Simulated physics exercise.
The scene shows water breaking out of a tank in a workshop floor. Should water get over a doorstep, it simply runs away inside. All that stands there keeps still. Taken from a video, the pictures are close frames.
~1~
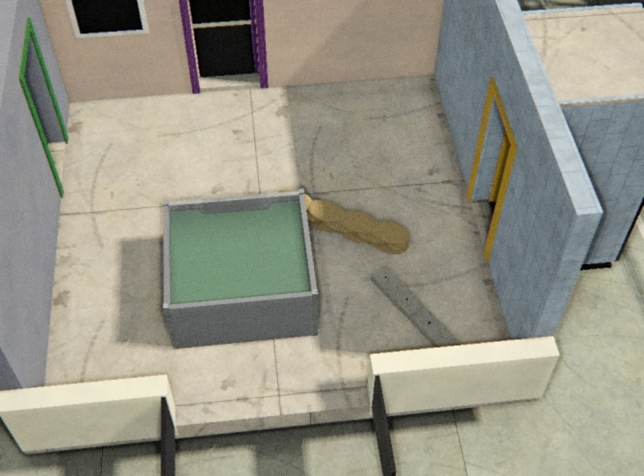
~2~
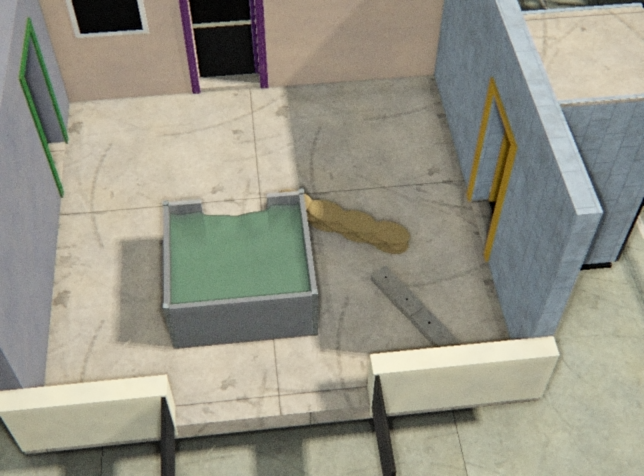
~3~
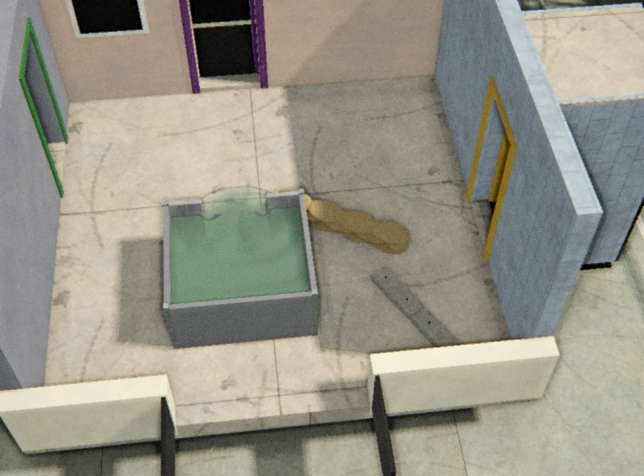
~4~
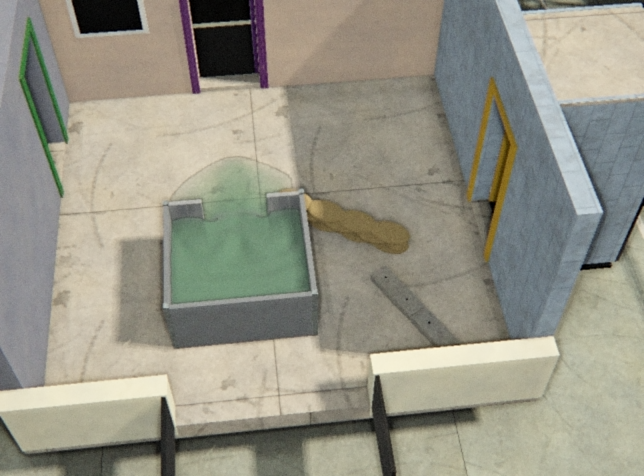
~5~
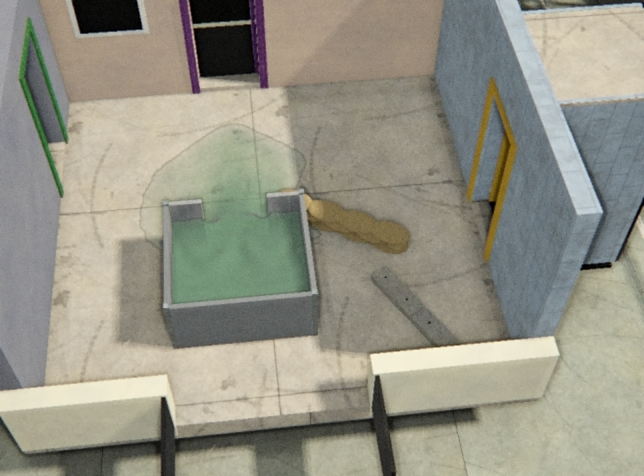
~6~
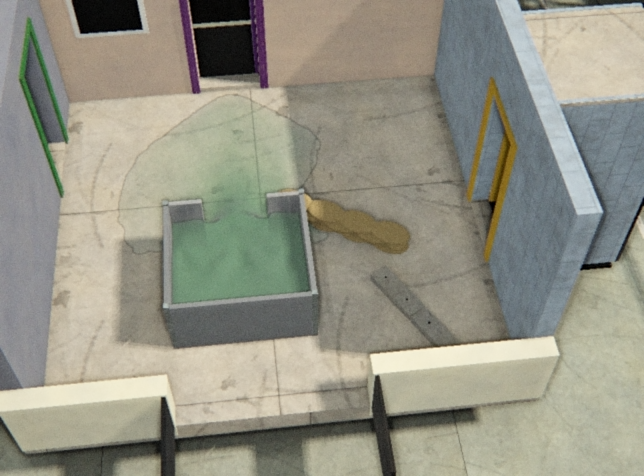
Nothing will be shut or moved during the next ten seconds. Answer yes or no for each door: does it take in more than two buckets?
Purple door: Yes; yellow door: No; green door: Yes.
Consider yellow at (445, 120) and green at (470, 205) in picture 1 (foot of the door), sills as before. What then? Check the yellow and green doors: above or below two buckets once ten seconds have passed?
I think the yellow door crosses the line and the green door remains below the mark.
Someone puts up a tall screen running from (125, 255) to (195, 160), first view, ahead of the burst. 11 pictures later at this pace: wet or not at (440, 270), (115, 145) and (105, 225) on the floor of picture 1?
Taking the points in order - unwetted, unwetted, unwetted.
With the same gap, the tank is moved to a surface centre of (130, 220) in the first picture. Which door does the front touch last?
I'd pick the door marked yellow.
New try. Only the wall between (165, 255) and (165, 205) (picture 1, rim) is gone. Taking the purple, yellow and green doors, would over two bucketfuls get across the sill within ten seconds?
Taking them in turn, the purple door falls short, the yellow door tops the limit and the green door tops the limit.
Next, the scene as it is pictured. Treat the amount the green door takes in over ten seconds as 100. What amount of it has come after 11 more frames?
Approximately 10 per cent.
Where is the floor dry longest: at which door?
The yellow-painted one.
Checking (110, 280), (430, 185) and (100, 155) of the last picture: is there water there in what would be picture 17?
Result, in order: Unflooded / unflooded / waterlogged.
A moment on, water covers 35 % of the floor; the purple door over two buckets in, the yellow door not reached, the green door wet at the sill, nothing in.
Next, water covers 40 % of the floor; the purple door far over two buckets in, the yellow door not reached, the green door under two buckets in.
Then, water covers 50 % of the floor; the purple door far over two buckets in, the yellow door wet at the sill, nothing in, the green door over two buckets in.
Later, water covers 80 % of the floor; the purple door far over two buckets in, the yellow door wet at the sill, nothing in, the green door over two buckets in.
In the end, water covers 95 % of the floor; the purple door far over two buckets in, the yellow door under two buckets in, the green door over two buckets in.
